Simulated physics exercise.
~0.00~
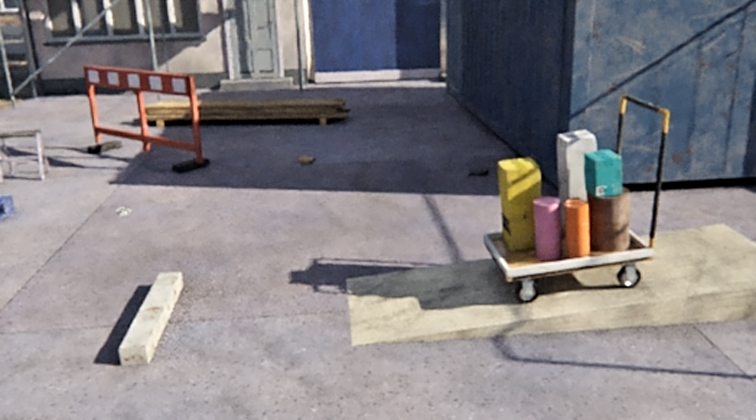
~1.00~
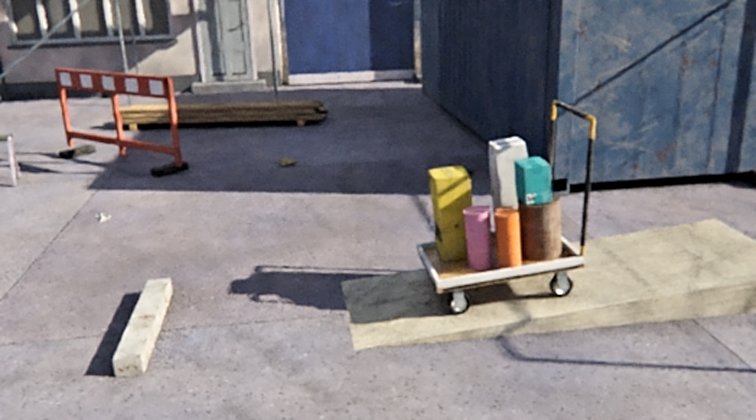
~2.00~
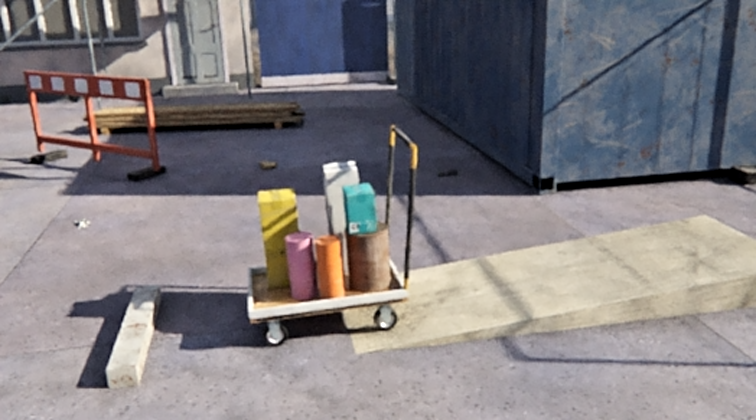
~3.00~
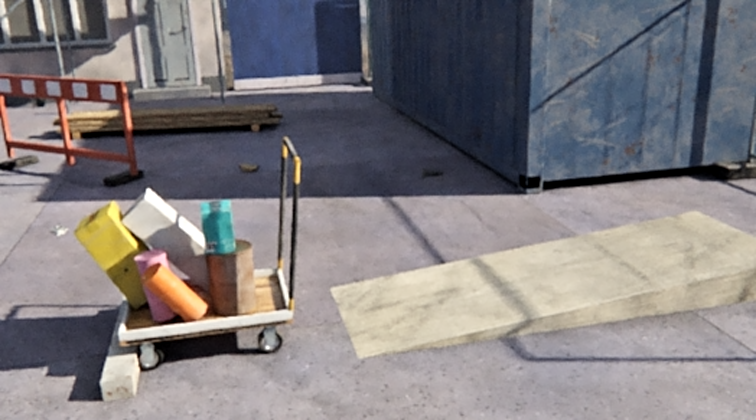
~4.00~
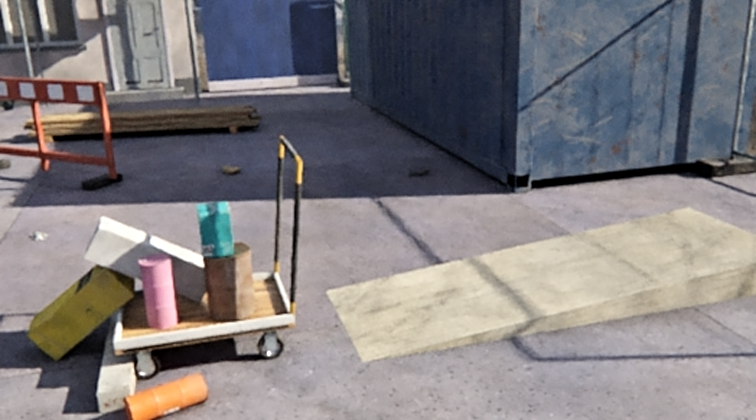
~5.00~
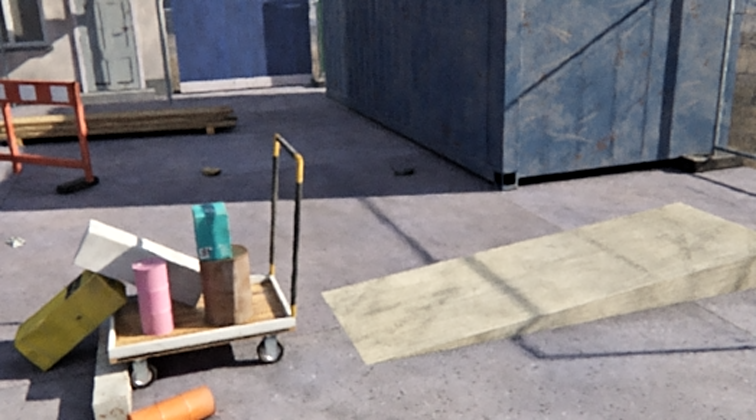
In a paved yard, a loaded trolley rolls left down a ramp and hits a kerb, spilling yellow box and orange canister.
